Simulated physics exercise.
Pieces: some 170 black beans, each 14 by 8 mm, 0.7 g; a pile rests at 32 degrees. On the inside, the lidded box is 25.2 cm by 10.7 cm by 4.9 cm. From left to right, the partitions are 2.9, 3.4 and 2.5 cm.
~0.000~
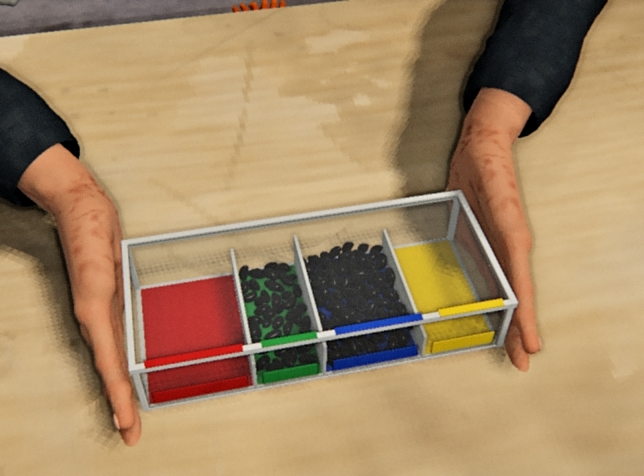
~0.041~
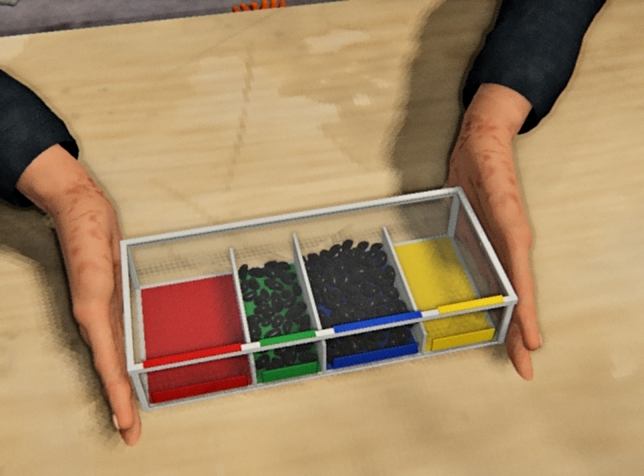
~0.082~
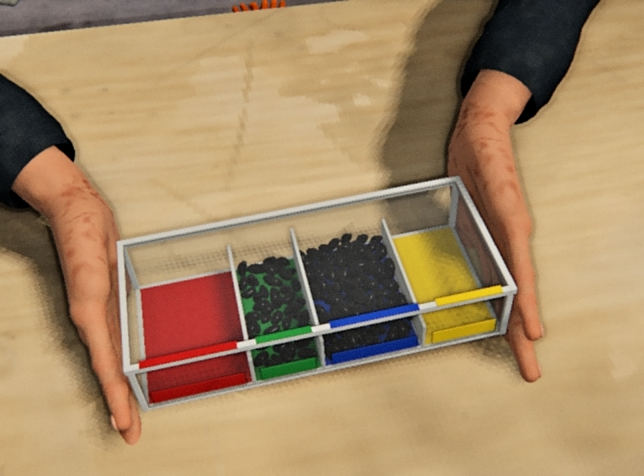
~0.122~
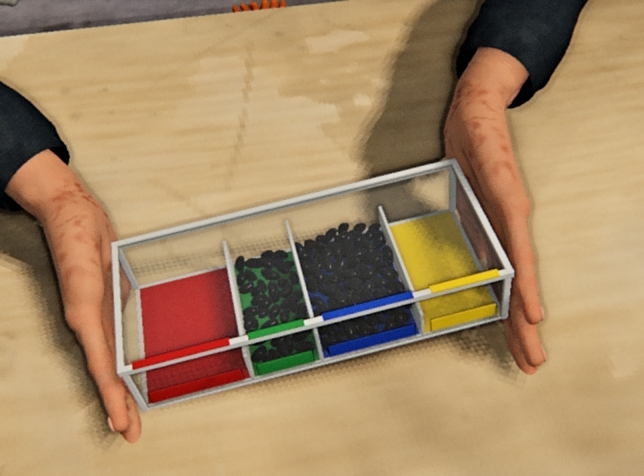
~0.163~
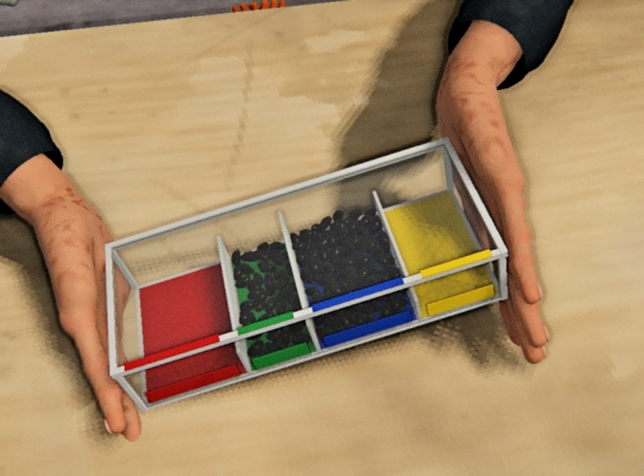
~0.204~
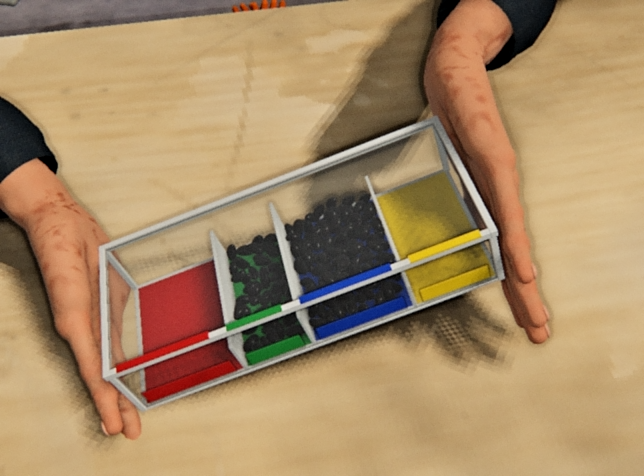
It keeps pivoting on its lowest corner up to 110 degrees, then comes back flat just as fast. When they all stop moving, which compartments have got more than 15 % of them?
Once they stop: Red compartment has, blue compartment has, green compartment has not, yellow compartment has not.
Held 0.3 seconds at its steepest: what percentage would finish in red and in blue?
Red 50; blue 45.
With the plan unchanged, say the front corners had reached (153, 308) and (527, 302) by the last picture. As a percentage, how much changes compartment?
Roughly 95 per cent.
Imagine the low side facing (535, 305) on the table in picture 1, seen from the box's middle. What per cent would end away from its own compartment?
Something like 85 per cent of the pieces.
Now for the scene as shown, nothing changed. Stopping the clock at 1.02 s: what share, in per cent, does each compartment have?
Shares - red: 25; blue: 60; green: 15; yellow: 0.
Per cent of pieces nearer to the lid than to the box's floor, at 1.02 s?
Estimate: Near 70 per cent.
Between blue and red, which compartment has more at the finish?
The blue one.
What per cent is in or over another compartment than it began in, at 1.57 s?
Close to 45 in a hundred.
After 1.02 s, tilt 110 degrees; red 25 %, blue 60 %, green 15 %.
After 1.57 s, tilt 48 degrees; red 40 %, blue 55 %, green 5 %.
After 2.17 s, tilt 0 degrees; red 40 %, blue 50 %, green 5 %.
At rest (2.6 s), red 40 %, blue 50 %, green 5 %, yellow 0 %.
